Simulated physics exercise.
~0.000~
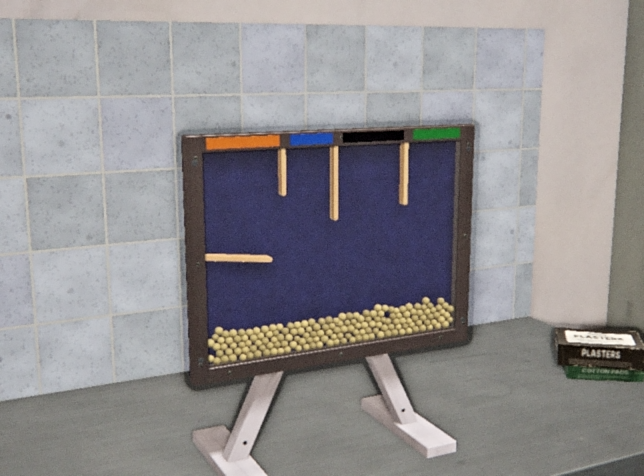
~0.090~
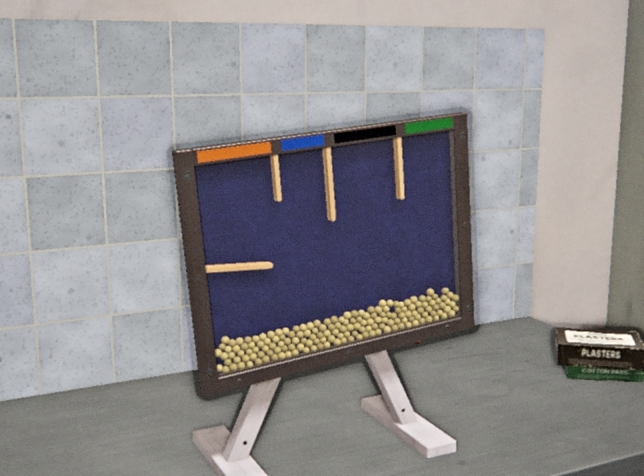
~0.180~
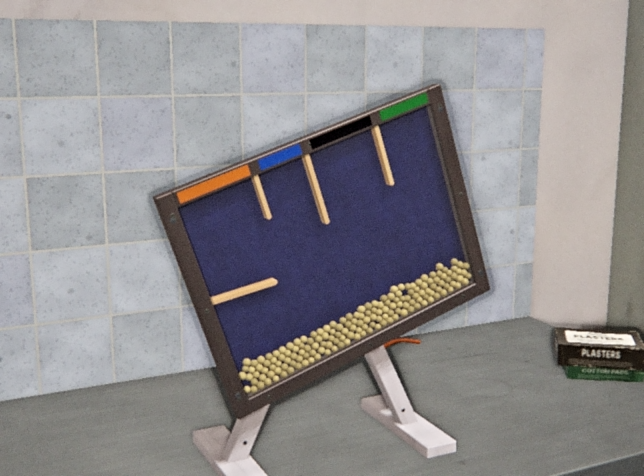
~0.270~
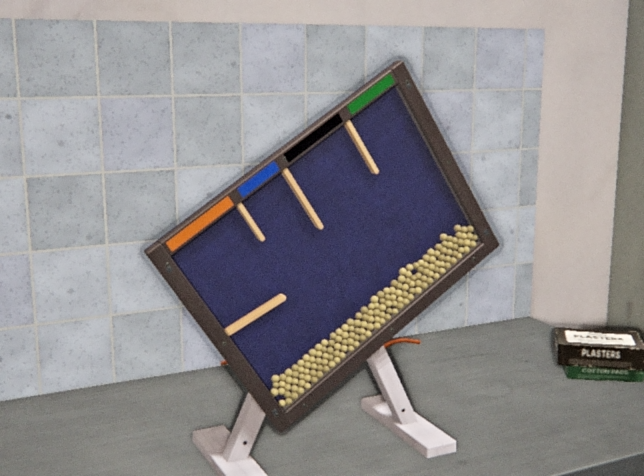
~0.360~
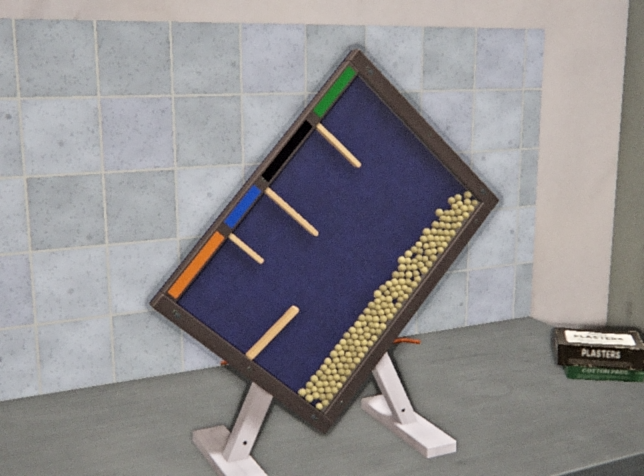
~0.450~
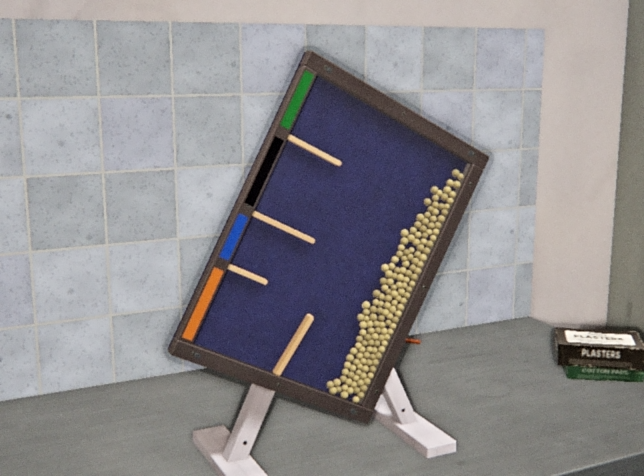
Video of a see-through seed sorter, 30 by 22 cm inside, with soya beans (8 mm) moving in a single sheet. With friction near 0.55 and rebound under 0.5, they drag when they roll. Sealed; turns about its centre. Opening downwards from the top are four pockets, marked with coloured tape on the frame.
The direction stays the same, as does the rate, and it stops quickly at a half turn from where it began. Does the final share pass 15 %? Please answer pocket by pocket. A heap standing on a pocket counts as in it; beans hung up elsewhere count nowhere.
Black pocket falls short, green pocket falls short, blue pocket passes, orange pocket passes.
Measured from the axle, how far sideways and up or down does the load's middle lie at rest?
Roughly 8 cm to the right of the axle and 5 cm beneath it.
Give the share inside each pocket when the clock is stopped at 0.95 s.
Black pocket: 0; green pocket: 0; blue pocket: 5; orange pocket: 5.
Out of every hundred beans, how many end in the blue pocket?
I'd say close to 40 per cent of the load.
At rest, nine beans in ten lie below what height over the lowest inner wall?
Roughly 15 centimetres.
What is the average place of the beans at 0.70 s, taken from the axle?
Roughly 8 cm to the right of the axle and 7 cm beneath it.
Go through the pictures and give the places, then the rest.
In the first frame, level, about 160 beans; beans' middle (338, 330); highest (426, 301); black (374, 136), green (437, 134), blue (312, 139), orange (243, 142); walls (201, 257) to (269, 259).
In the second frame, turned 5° anticlockwise; beans' middle (344, 329); highest (430, 293).
In the third frame, turned 18° anticlockwise; beans' middle (360, 323); highest (454, 262).
In the fourth frame, turned 33° anticlockwise; beans' middle (377, 312); highest (458, 229).
In the fifth frame, turned 48° anticlockwise; beans' middle (388, 302); highest (468, 195).
In the sixth frame, turned 62° anticlockwise; beans' middle (393, 297); highest (456, 173); black (264, 171), green (297, 100), blue (234, 237), orange (203, 304); partition tips (264, 281), (311, 240), (337, 163).
After 0.70 s it has turned 103°, the beans' middle is 8 cm right of and 7 cm below the axle; inside pockets, nothing yet.
After 0.95 s it has turned 144°, the beans' middle is 10 cm right of and 3 cm below the axle; inside pockets, blue 5 %, orange 5 %.
After 1.24 s it has turned 180°, the beans' middle is 9 cm right of and level with the axle; inside pockets, blue 20 %, orange 10 %.
All still by 2.5 s, black 0 %, green 0 %, blue 40 %, orange 30 %, caught on other walls 30 %.
